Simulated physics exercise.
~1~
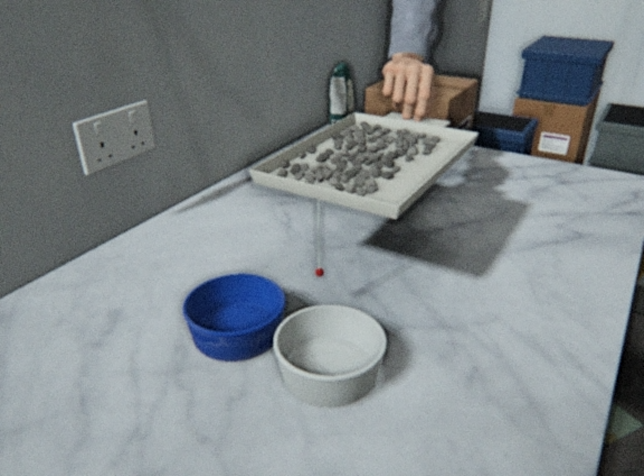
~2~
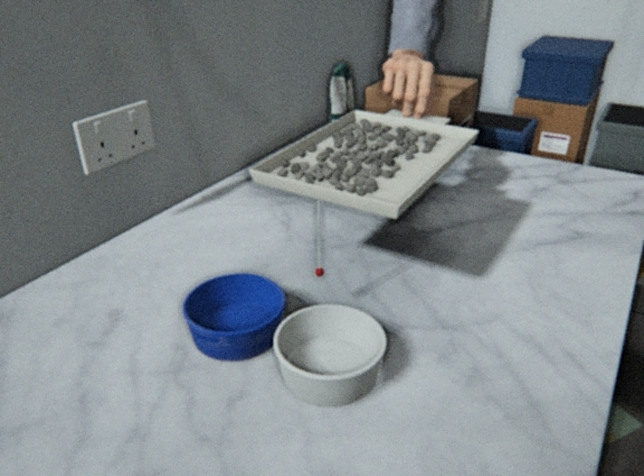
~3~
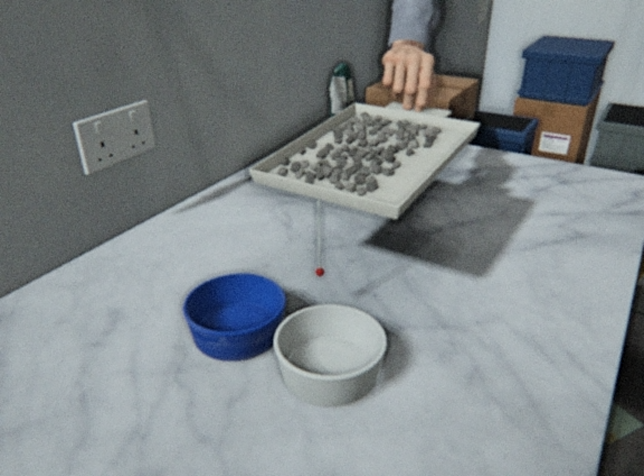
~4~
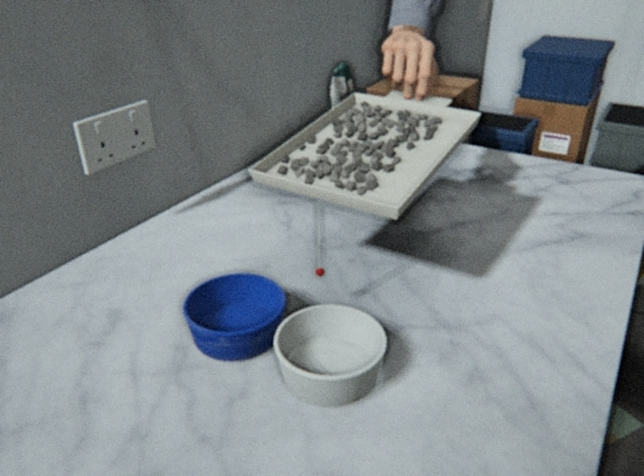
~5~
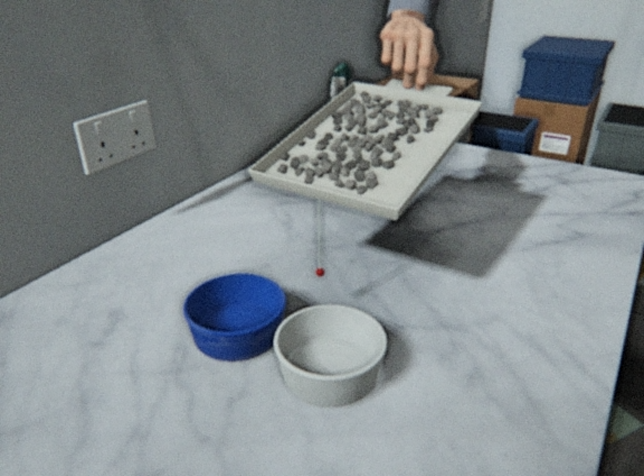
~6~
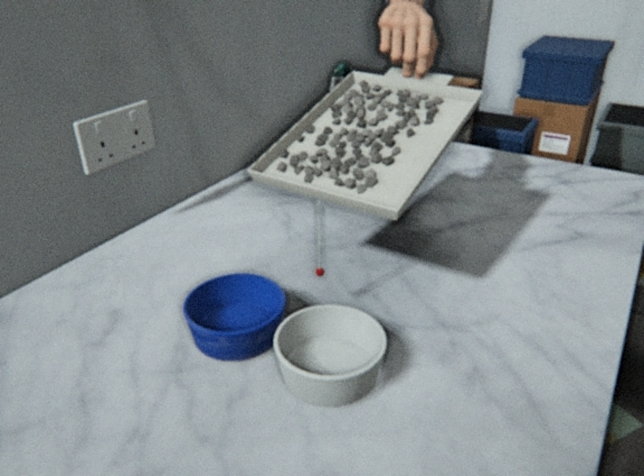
At the start, a hand holds a rimmed tray of grey gravel level above a marble counter, with a blue dish and a white dish below and a red bead hanging from the near end. The hand then slowly raises the far end, tilting the tray slightly towards the dishes.
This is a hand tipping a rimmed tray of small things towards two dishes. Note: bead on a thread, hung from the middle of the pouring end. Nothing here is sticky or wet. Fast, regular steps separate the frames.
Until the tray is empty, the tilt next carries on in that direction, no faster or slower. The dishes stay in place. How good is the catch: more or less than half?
The amount caught is going to be bigger than the amount missed.
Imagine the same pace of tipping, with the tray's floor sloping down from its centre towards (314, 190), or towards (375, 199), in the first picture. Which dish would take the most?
Leftward dish on the first try, Rightward dish on the second.
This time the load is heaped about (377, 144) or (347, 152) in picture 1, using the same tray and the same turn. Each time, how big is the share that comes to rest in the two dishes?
About 70 % and 70 %.
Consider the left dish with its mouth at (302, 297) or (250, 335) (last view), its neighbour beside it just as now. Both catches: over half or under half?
Placing 1: A majority of it. Placing 2: A minority of it.
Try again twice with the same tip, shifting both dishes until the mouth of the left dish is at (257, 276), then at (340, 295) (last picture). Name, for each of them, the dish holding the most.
First try, the rightmost dish; second try, the leftmost dish.
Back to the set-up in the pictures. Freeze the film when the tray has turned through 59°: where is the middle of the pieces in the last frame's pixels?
Close to (320, 178).
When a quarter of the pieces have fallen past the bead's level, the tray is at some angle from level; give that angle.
It sits at roughly 80°.
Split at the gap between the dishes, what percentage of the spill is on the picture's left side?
20 per cent or thereabouts.
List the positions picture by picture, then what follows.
In the first picture, corners of the pouring end near (254, 169) and (396, 204), level; middle of the load near (366, 156), bits of gravel; left dish near (203, 341); right dish near (301, 385); bead on its thread near (320, 272).
In the second picture, corners of the pouring end near (254, 169) and (396, 204), level; middle of the load near (366, 154).
In the third picture, corners of the pouring end near (254, 169) and (396, 205), tipped barely, level across its low end; middle of the load near (367, 151).
In the fourth picture, corners of the pouring end near (253, 169) and (396, 205), tipped a little, level across its low end; middle of the load near (367, 145).
In the fifth picture, corners of the pouring end near (253, 169) and (396, 207), tipped a little, level across its low end; middle of the load near (366, 139).
In the sixth picture, corners of the pouring end near (252, 169) and (395, 207), tipped a little, level across its low end; middle of the load near (366, 133); left dish near (203, 341); right dish near (301, 385).
Shortly afterwards, tray tipped steeply; all but a few on the tray; a little in the air.
Next, tray tipped right over; near a quarter on the tray; near a third in the right dish; near a quarter in the left dish; a little outside both; near a quarter in the air.
Some moments later, tray tipped past a quarter turn; near half in the right dish; near a quarter in the left dish; near a quarter outside both.
In the end, tray tipped past a quarter turn; near half in the right dish; near a quarter in the left dish; near a quarter outside both.
